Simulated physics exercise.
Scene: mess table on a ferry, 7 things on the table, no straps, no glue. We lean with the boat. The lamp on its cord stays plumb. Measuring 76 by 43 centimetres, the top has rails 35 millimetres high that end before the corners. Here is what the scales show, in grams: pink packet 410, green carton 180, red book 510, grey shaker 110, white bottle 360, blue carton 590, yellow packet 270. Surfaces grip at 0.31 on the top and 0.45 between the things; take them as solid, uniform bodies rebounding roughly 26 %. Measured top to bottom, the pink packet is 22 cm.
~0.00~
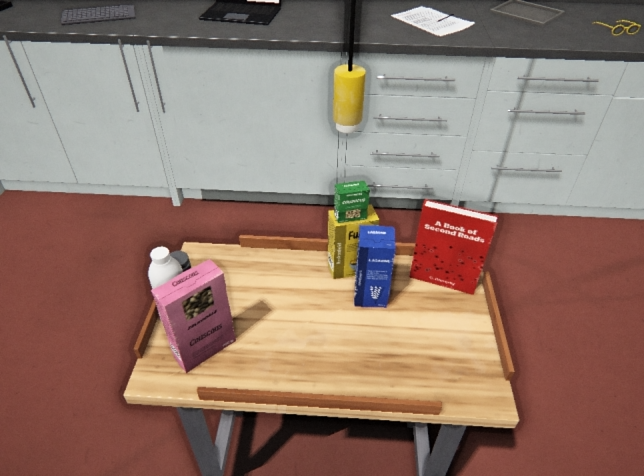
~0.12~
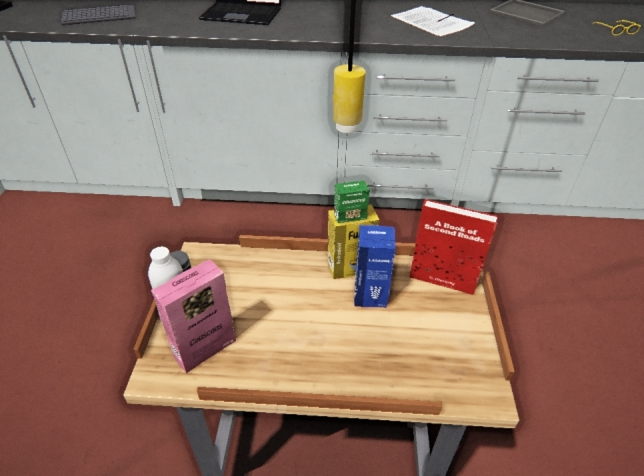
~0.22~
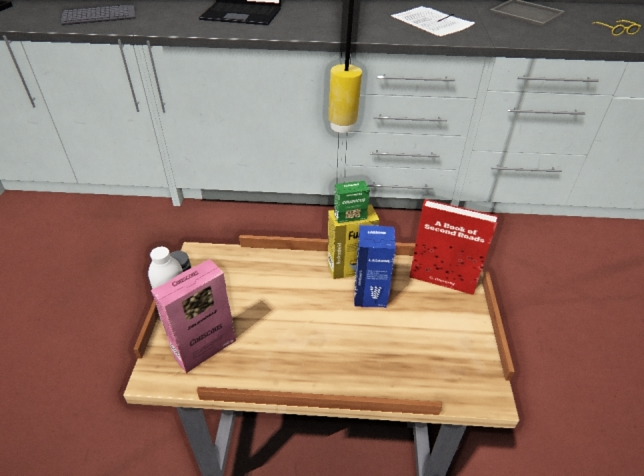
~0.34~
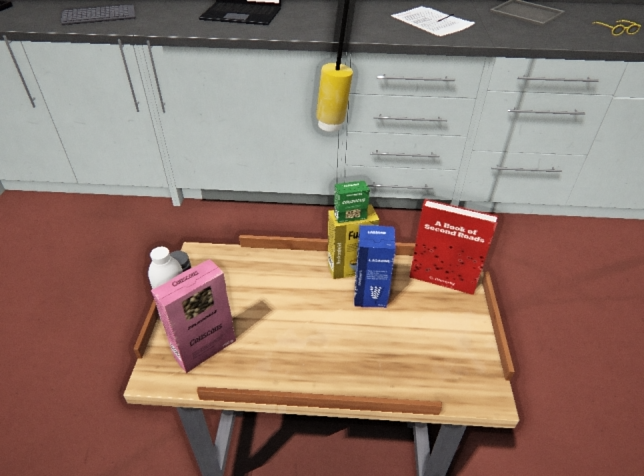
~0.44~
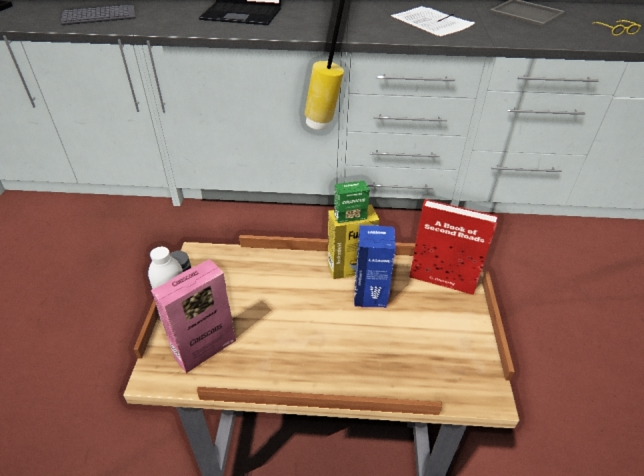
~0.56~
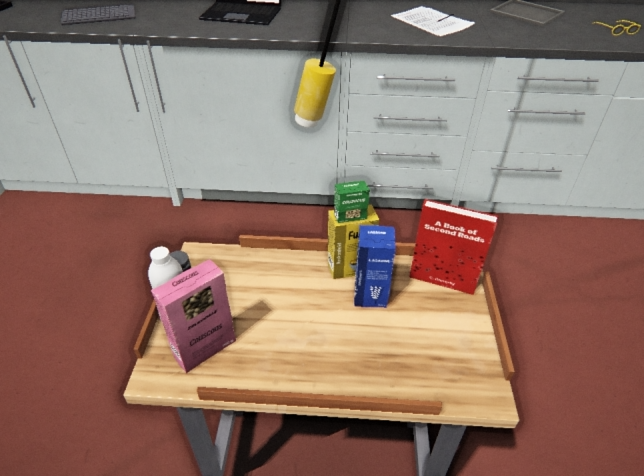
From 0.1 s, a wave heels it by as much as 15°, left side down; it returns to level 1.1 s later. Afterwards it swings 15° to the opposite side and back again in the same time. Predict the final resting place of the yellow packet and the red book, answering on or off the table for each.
My prediction: Yellow packet: Still there; red book: Still there.
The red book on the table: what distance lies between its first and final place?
Displacement: Approx. 0 cm.
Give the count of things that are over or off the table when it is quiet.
I make it 0.
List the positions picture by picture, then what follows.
The first picture shows boat level; yellow packet (352, 243); red book (450, 249).
The second picture shows boat level.
The third picture shows floor tilted 2°, left side down; blue carton (374, 268); pink packet (198, 318).
The fourth picture shows floor tilted 6°, left side down; green carton (351, 202).
The fifth picture shows floor tilted 10°, left side down; blue carton (374, 268).
The sixth picture shows floor tilted 14°, left side down; yellow packet (352, 243); red book (450, 249).
After 1.06 s, floor tilted 2°, left side down.
After 1.76 s, floor tilted 15°, right side down.
After 2.36 s, boat level.
In the end (2.8 s), all 7 under 5 cm from the start. In the last view, yellow packet near (352, 243), red book near (450, 249).
